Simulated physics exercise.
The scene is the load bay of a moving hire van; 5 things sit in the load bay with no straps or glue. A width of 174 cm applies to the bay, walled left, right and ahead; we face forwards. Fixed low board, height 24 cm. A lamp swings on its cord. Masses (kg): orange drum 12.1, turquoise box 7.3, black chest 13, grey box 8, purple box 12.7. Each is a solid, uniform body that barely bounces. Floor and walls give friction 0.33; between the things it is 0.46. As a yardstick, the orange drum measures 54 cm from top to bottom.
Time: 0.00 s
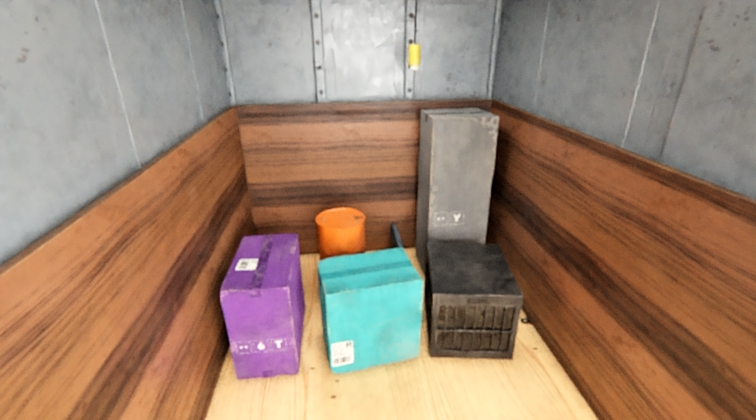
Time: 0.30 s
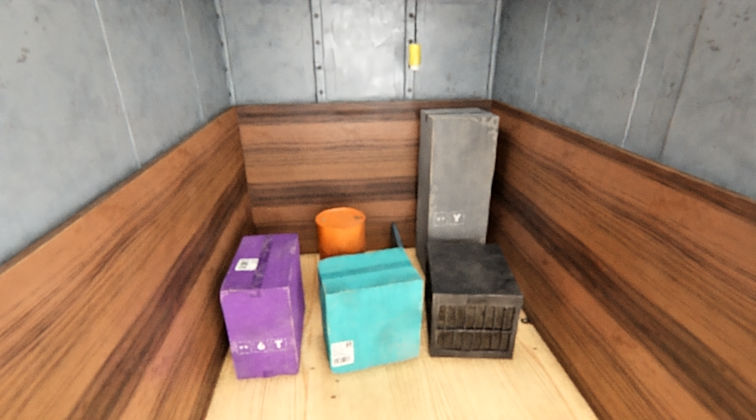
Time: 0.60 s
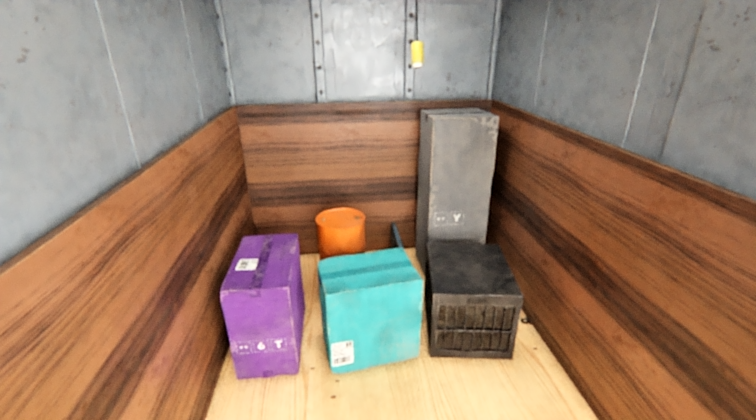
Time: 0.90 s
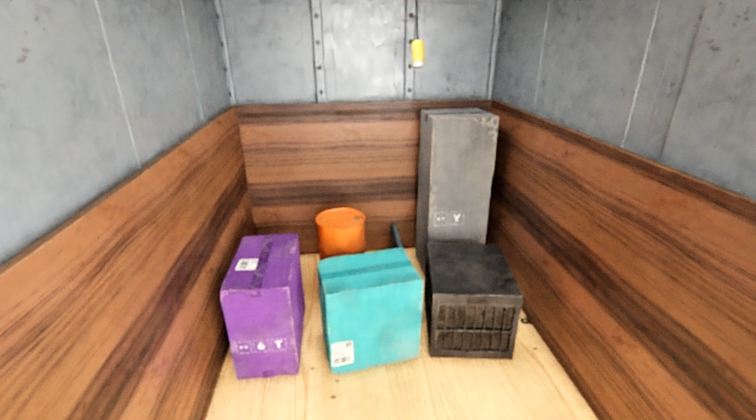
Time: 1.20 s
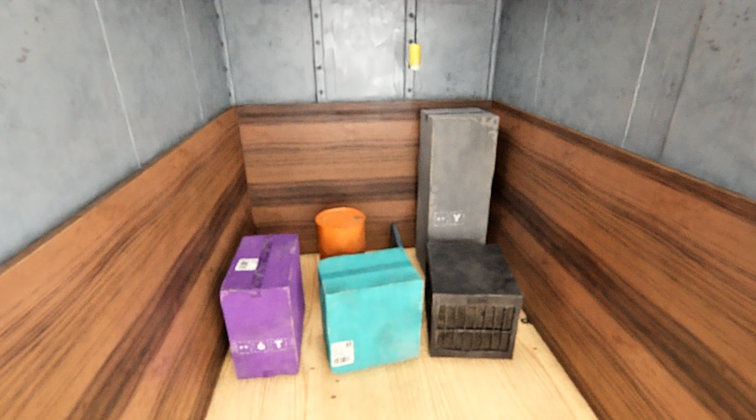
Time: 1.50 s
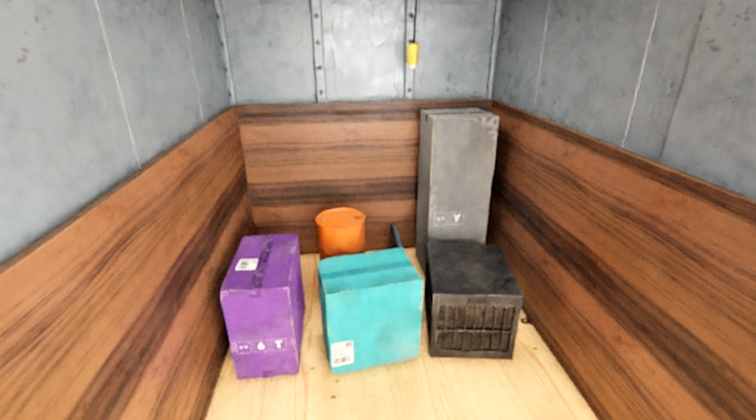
A tall grey box stood behind a black chest, with a turquoise box, an orange drum and a purple box to the left, all staying still while a small yellow lamp swayed slightly above.
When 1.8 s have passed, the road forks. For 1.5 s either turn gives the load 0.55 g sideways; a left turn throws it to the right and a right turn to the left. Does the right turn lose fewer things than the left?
No - safer option: The left.
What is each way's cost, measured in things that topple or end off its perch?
The left turn costs 0 and the right turn costs 1.
Turning left. At 2.20 s, load feels 0.55 g right; turquoise box moved 5 cm near (377, 308); orange drum moved 5 cm near (350, 256); purple box moved 5 cm.
After 2.40 s, load feels 0.55 g right; orange drum moved 18 cm near (370, 254); turquoise box moved 6 cm near (380, 311); purple box moved 16 cm.
In the end (3.9 s), not toppled but over 15 cm from the start, orange drum, black chest and purple box; the other 2 under 15 cm from the start. In the last view, orange drum near (379, 254), turquoise box near (382, 311).
Turning right instead, grey box tipped over or off its perch, 1 of 5 in all.
